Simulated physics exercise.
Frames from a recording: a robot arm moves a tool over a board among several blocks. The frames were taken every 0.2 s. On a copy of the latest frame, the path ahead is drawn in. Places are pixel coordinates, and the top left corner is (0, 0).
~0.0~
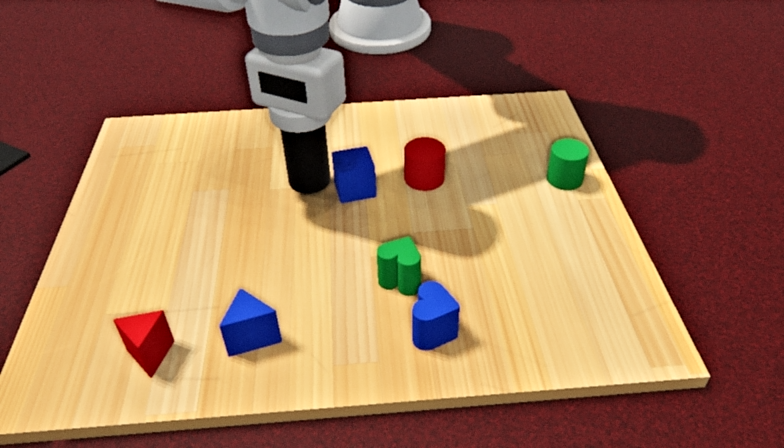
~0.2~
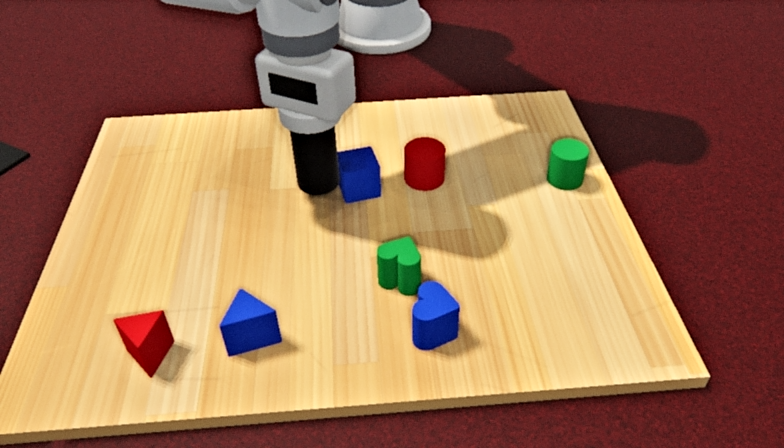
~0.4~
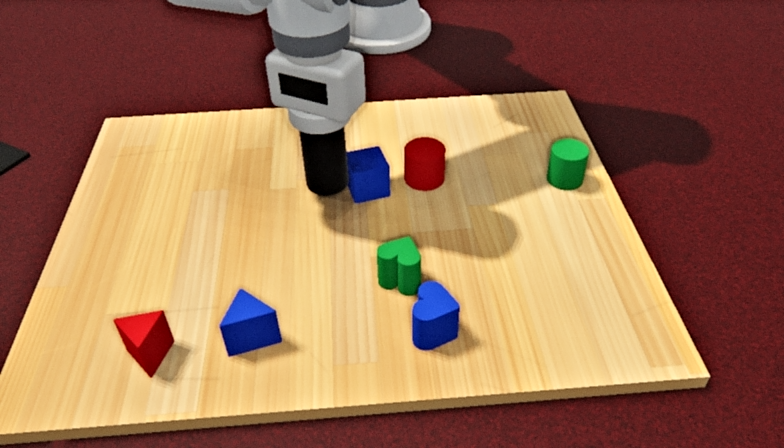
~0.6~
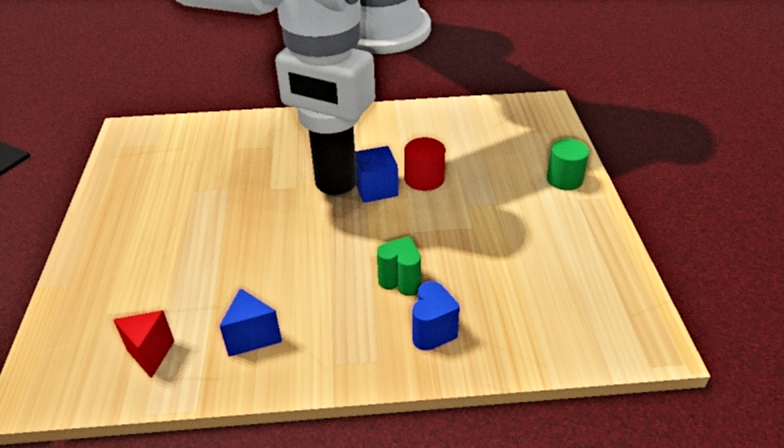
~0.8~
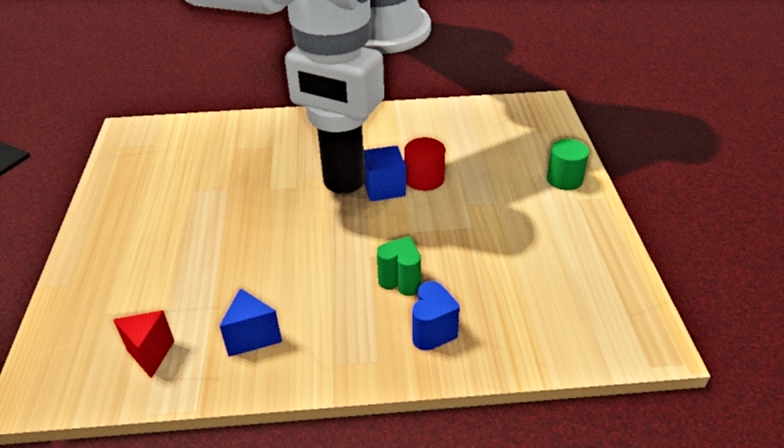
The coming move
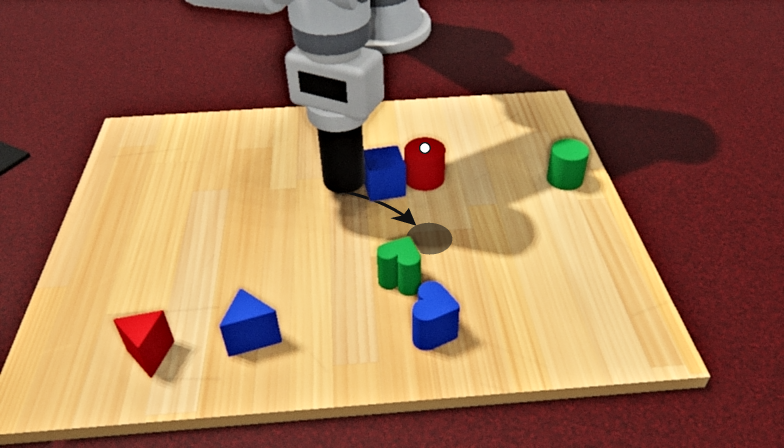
We see a robot arm with a black cylindrical tool over a wooden board of red, blue and green blocks; the tool slowly pushes the blue cube a short way right, closing the gap to the red cylinder.
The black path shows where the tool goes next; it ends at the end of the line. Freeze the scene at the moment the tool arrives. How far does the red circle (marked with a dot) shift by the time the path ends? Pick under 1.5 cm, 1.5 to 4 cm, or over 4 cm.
It shifts by 1.5 to 4 cm.
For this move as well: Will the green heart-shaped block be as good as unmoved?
Yes.
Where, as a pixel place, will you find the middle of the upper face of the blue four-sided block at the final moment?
My estimate: (424, 161).
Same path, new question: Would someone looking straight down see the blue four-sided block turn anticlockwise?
The answer is yes.
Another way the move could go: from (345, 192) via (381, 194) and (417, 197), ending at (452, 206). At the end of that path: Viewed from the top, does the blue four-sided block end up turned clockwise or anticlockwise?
Answer: Anticlockwise.
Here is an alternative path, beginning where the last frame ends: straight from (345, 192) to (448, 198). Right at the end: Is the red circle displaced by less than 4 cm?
No, that is not how it ends up.
The line goes from (345, 192) through (378, 202) and (406, 217) to (429, 238); the dot is on the red circle.
The first path, step by step. One third of the way, tool at (378, 192); blue four-sided block at (415, 160), turned 25° anticlockwise; red circle at (445, 144).
Two thirds of the way, tool at (406, 208); blue four-sided block at (424, 161), turned 35° anticlockwise; red circle at (449, 143).
At the end, tool at (430, 228); blue four-sided block at (424, 161), turned 35° anticlockwise; green heart-shaped block unmoved; red circle at (449, 143).
